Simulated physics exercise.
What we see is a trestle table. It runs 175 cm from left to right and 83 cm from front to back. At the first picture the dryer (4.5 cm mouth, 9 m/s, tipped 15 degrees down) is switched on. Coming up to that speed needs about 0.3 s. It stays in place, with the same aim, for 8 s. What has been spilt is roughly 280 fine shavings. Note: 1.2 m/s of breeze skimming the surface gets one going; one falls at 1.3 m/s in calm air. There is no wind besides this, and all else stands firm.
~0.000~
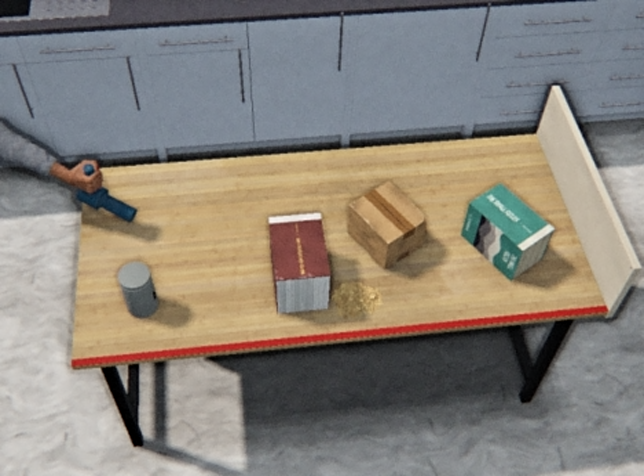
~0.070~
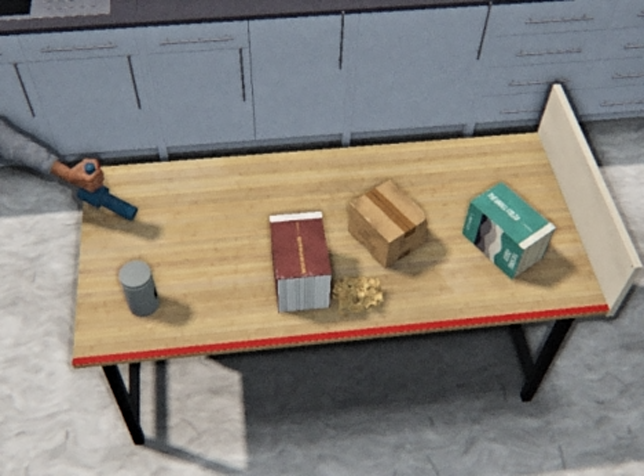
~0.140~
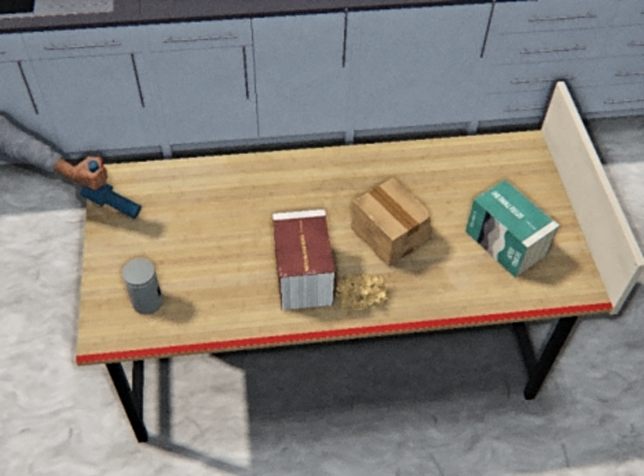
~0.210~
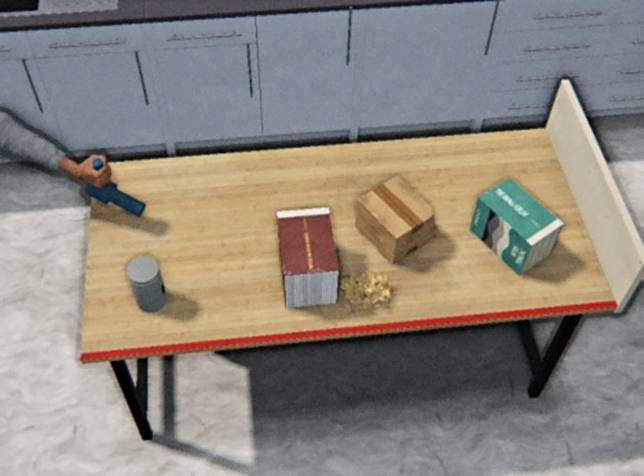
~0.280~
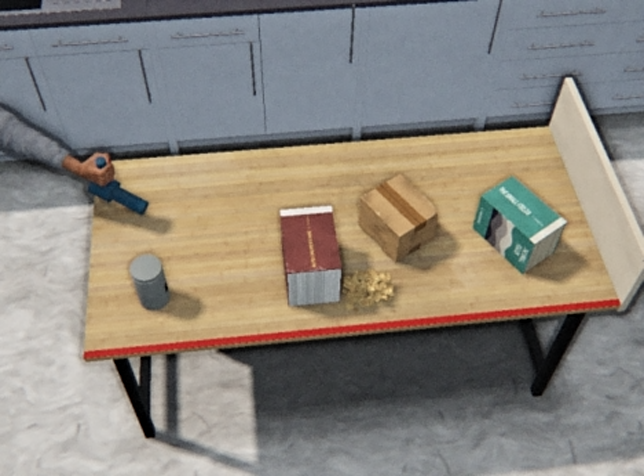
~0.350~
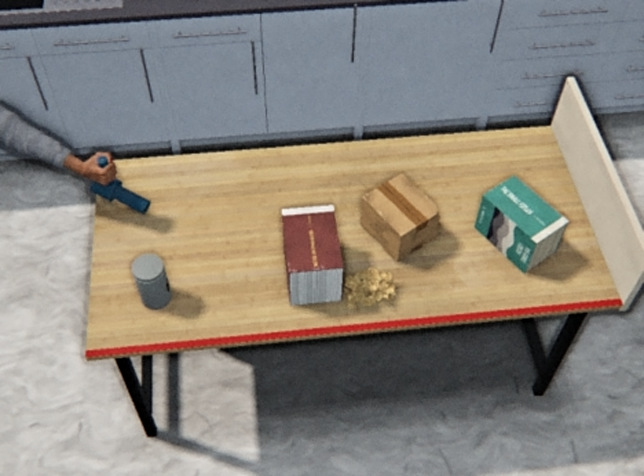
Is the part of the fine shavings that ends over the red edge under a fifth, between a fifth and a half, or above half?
Below a fifth of the fine shavings finish over the red edge.
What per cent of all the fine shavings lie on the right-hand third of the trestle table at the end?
Near 0 %.
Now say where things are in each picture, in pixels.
The middle of the fine shavings is near (357, 299), none has stirred yet and the mouth of the dryer is at (134, 216), in the first frame.
The middle of the fine shavings is near (359, 293), none has stirred yet and the red edge is centred on (350, 337), in the second frame.
The middle of the fine shavings is near (362, 291), none has stirred yet, the top of a book is at (303, 242) and the top of a box is at (393, 208), in the third frame.
The middle of the fine shavings is near (366, 289) and none has stirred yet, in the fourth frame.
The middle of the fine shavings is near (369, 287) and about 1 % have left their places, in the fifth frame.
The middle of the fine shavings is near (371, 286) and about 1 % have left their places, in the sixth frame.
After 1.6 s, 31 % are on the move or not yet settled, 0 % are over the red edge; the middle of those still in play is near (371, 286).
After 2.6 s, 31 % are on the move or not yet settled, 0 % are over the red edge; the middle of those still in play is near (371, 286).
After 4.4 s, 28 % are on the move or not yet settled, 0 % are over the red edge; the middle of those still in play is near (371, 286).
After 8.0 s, at the end, 0 % are over the red edge; the middle of those still in play is near (371, 286).
